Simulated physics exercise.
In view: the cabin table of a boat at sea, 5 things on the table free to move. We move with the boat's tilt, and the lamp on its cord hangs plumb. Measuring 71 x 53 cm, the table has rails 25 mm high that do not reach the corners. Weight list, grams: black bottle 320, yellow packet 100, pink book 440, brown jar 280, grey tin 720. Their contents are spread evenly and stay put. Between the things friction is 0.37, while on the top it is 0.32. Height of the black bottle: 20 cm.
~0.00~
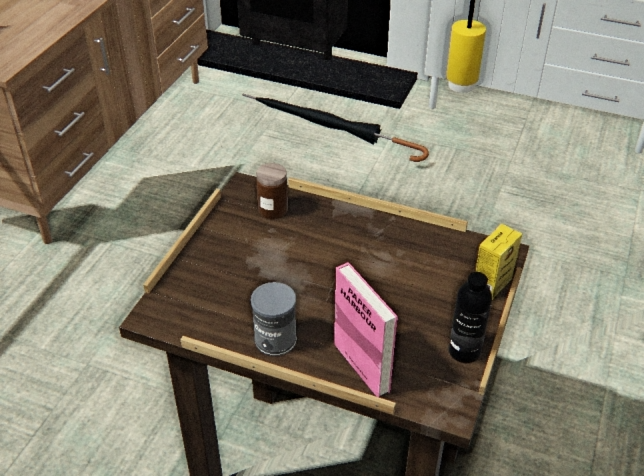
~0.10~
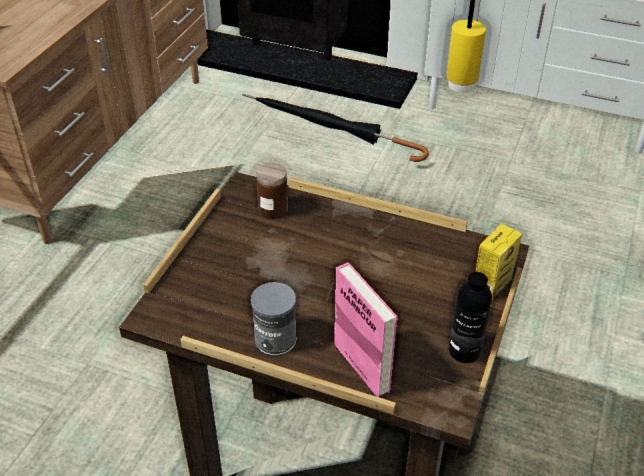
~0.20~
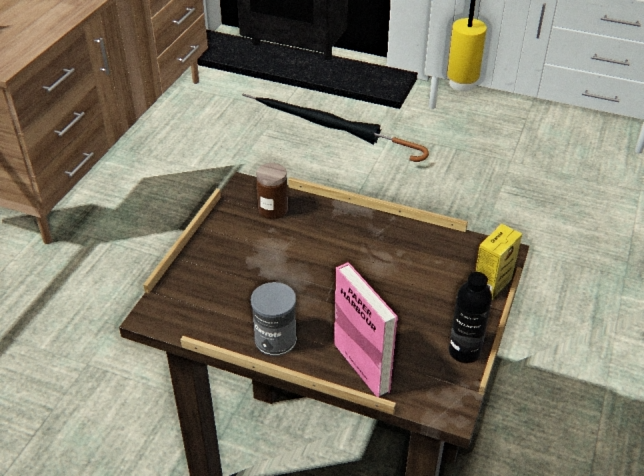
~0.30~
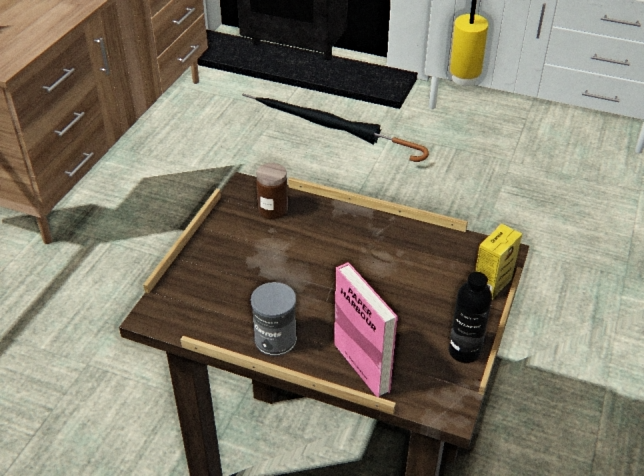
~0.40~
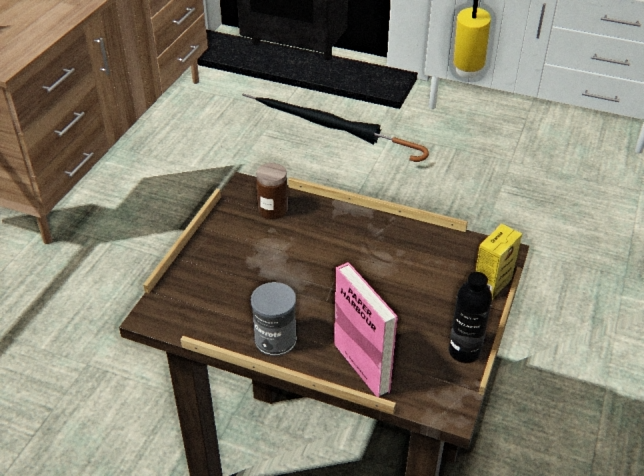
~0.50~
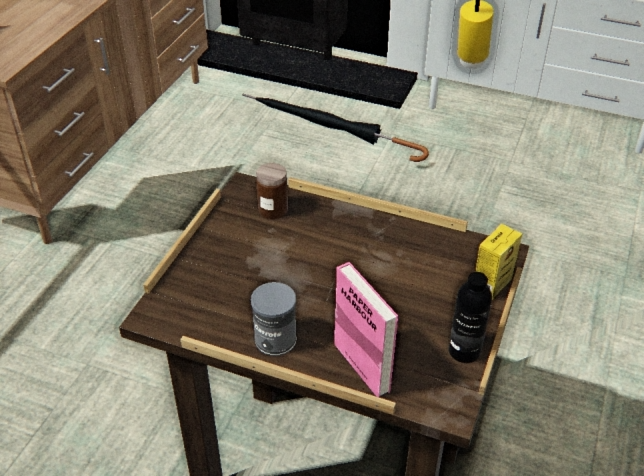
At the start, a black bottle, yellow packet, pink book, brown jar and grey tin stand on a railed wooden table, with an umbrella on the floor behind. The yellow hanging lamp stays still at first, then drifts slightly up and right, away toward the far side, while everything else stays put.
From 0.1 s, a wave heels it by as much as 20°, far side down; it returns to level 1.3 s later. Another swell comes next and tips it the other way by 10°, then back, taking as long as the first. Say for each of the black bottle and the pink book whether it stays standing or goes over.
Outcome: Black bottle: Falls; pink book: Falls.
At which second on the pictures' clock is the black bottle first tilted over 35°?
Time: Roughly 0.9 s.
Around 1.10 s, floor tilted 9°, far side down; black bottle now off the table; pink book on its side near (395, 318); yellow packet tipped 4° against what carries it.
Around 1.50 s, boat level; pink book on its side near (395, 316); yellow packet shifted 14 cm; brown jar shifted 2 cm.
Finally (3.2 s), off the table and tipped over, black bottle; on their side or leaning hard on the table, pink book; not toppled but over 5 cm from the start, yellow packet; the other 2 still in place (within 5 cm). In the last view, pink book near (395, 316).
